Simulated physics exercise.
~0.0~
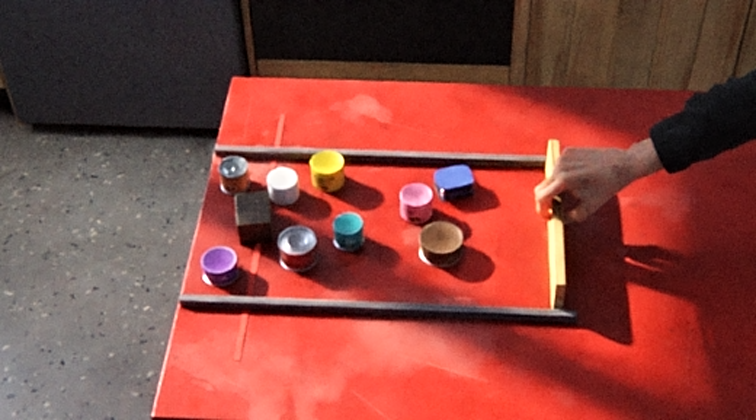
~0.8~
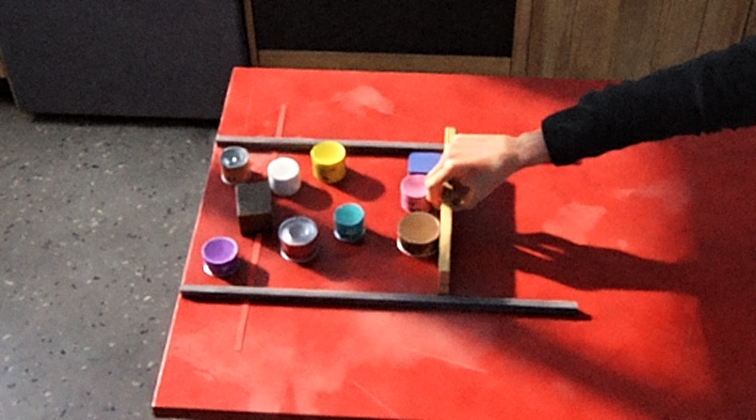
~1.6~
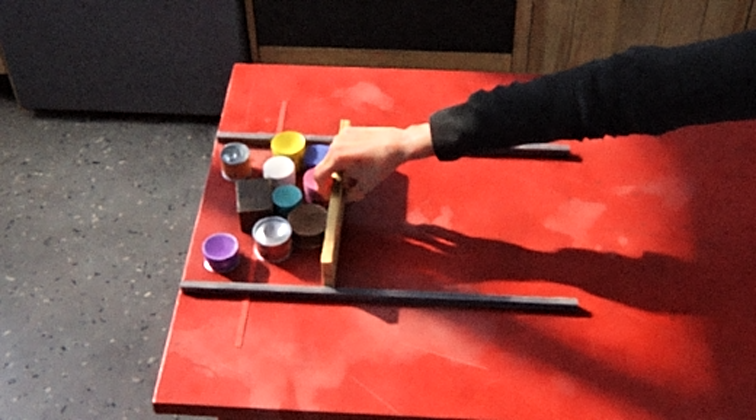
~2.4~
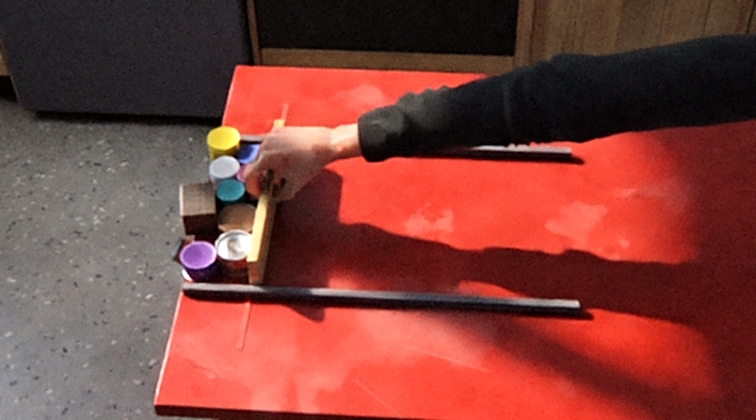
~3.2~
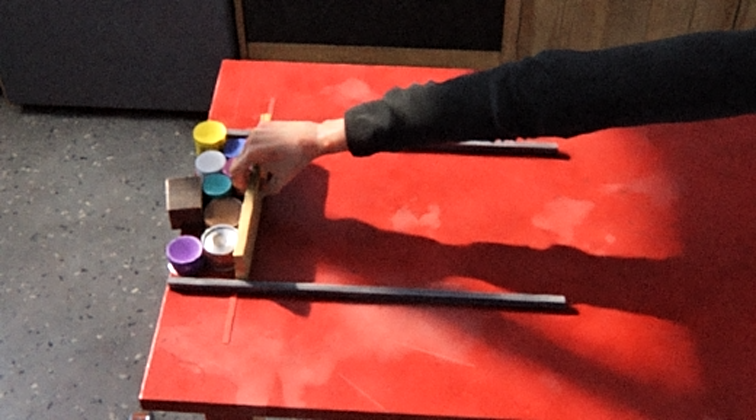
On a red table, a hand slides a board left, bunching small pots at the edge, and an orange tin falls.
